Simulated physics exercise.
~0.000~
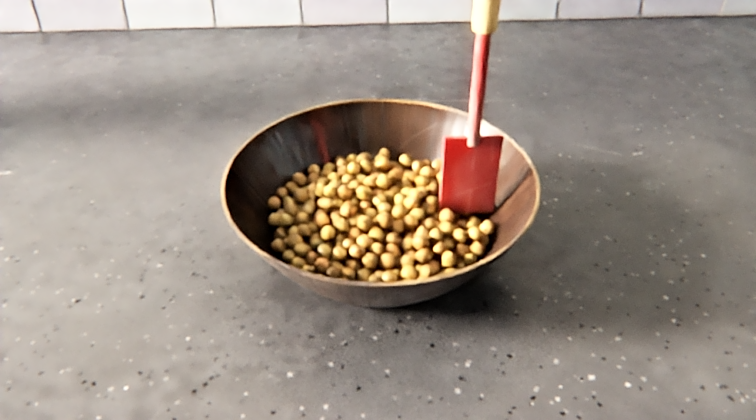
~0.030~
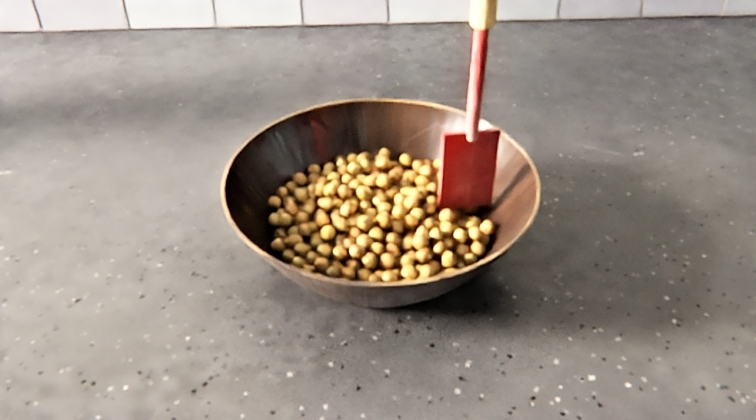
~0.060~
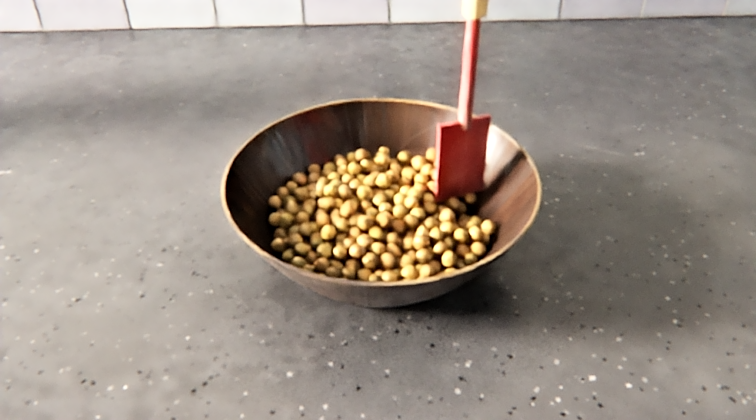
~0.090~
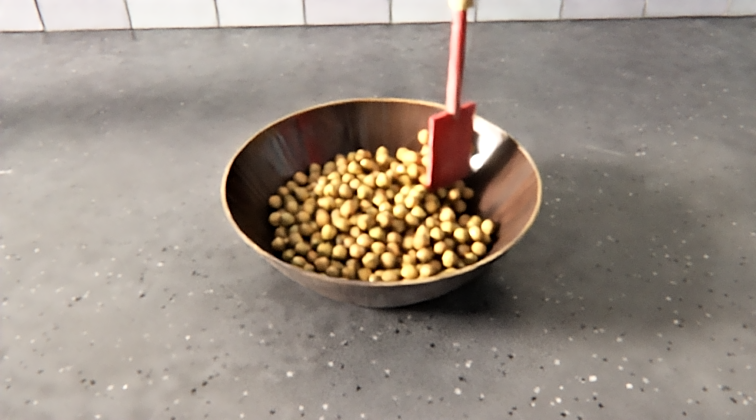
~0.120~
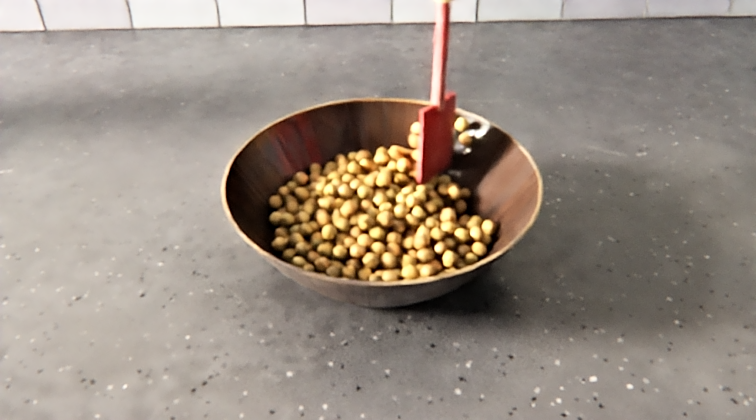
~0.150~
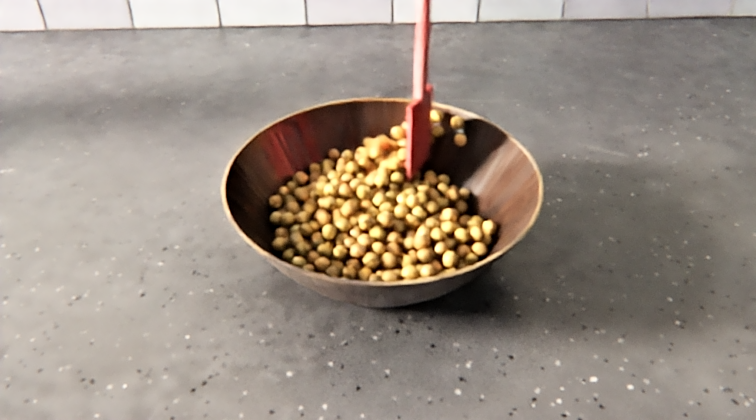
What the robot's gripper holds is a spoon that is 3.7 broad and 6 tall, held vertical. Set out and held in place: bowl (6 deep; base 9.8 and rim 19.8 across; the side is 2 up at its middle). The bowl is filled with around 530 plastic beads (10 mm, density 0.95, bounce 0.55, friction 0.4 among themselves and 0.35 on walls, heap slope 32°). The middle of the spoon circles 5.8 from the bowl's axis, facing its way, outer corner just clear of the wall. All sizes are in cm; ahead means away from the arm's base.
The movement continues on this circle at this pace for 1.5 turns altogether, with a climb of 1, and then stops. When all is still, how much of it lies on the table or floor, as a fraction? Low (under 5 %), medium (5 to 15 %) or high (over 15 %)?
Low - under 5 %.
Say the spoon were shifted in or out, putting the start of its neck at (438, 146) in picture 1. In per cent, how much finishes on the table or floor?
I'd say around 0 per cent.
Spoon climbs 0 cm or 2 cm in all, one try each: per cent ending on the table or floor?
Estimates: 5 % and 0 %.
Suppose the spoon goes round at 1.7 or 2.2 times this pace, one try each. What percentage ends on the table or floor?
It would be about 15 and 15 percent respectively.
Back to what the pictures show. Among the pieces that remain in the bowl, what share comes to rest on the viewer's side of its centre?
About 55 %.
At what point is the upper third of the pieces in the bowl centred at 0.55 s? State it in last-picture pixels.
I'd put its middle near (376, 250).
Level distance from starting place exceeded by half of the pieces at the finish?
Near 1 cm.
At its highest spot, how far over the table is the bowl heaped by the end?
I'd say close to 5.5 centimetres.
After 0.55 s, 249° round, highest piece 8 above the table; 530 in the bowl, 3 on the table or floor, 1 in flight or on the tool.
After 0.95 s, 77° round, highest piece 6 above the table; 527 in the bowl, 7 on the table or floor.
After 1.35 s, 180° round, highest piece 5 above the table; 527 in the bowl, 7 on the table or floor.
After 2.05 s, 180° round, highest piece 5 above the table; 527 in the bowl, 7 on the table or floor.
In the end, 527 in the bowl, 7 on the table or floor. That is 1 % on the table or floor.
